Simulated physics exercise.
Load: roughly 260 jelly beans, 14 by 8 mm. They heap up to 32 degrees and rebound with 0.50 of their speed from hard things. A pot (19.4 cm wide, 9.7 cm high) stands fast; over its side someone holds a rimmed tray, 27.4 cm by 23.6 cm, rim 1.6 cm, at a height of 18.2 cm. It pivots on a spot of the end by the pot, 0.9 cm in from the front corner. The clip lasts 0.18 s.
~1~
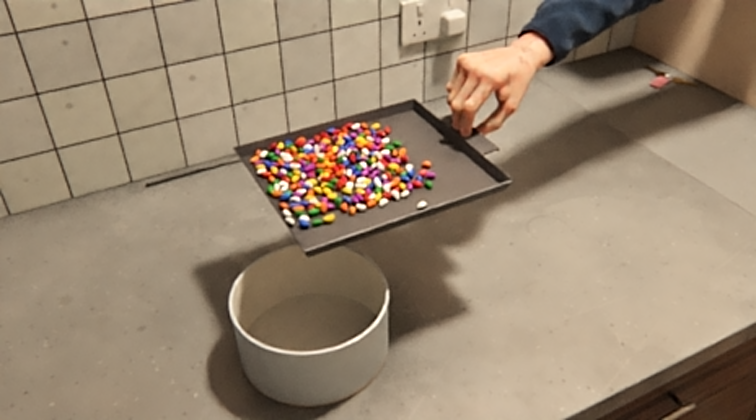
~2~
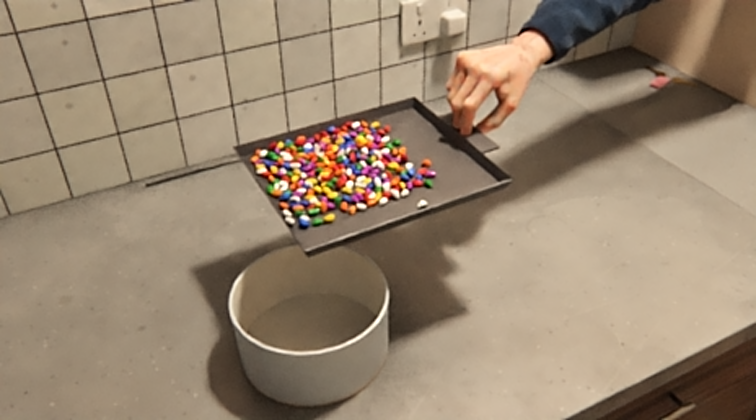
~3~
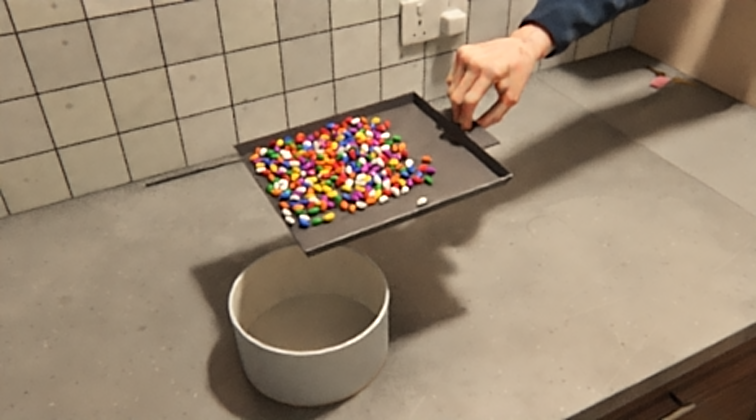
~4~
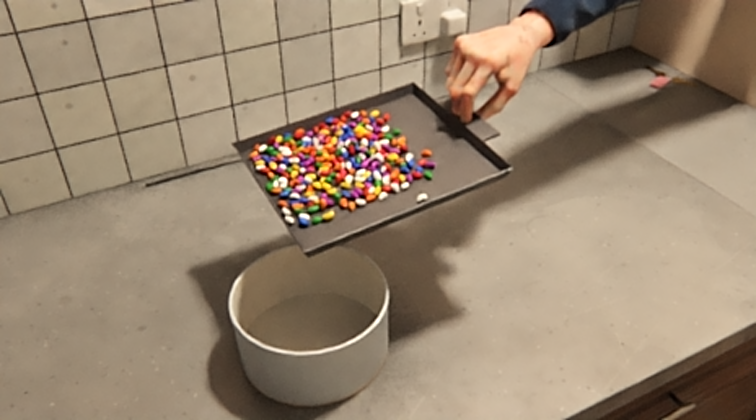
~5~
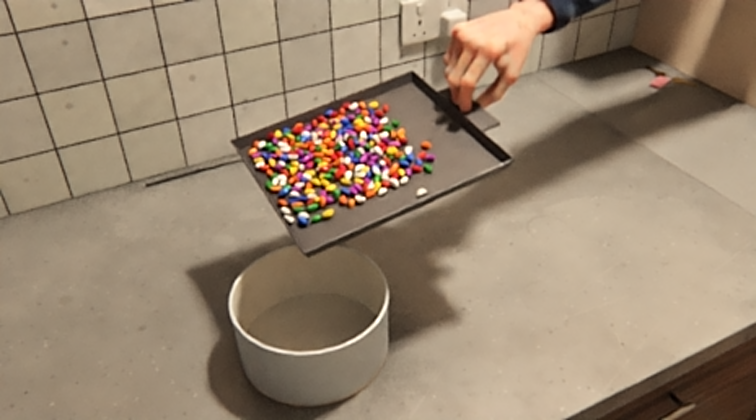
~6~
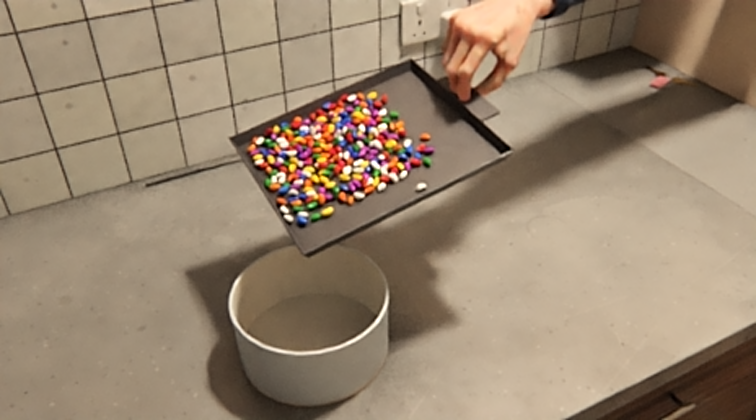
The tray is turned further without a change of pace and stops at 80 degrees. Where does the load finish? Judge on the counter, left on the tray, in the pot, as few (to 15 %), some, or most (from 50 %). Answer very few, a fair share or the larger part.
Counter: A fair share, tray: Very few, pot: The larger part.
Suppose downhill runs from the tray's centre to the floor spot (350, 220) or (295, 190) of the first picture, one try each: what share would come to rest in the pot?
Some 55 and 25 per cent.
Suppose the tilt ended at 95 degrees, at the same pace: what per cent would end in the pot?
In that case some 70 per cent.
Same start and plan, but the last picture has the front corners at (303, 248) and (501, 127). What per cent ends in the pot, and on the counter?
Pot 25, counter 75.
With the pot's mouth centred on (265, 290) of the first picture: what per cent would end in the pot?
Some 80 per cent.
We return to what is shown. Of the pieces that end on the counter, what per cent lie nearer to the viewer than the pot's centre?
Some 60 per cent.
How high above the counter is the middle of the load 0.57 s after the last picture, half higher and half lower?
Some 20 cm.
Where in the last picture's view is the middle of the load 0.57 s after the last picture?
At about (263, 226).
Then, 0.34 s after the last picture, tilt 45 degrees; the tray holds 100 %, the pot 0 %.
Then, 0.57 s after the last picture, tilt 67 degrees; the tray holds 65 %, the pot 5 %.
Then, 0.91 s after the last picture, tilt 80 degrees; the tray holds 0 %, the pot 60 %.
In the end, counter 30 %, tray 0 %, pot 70 %.
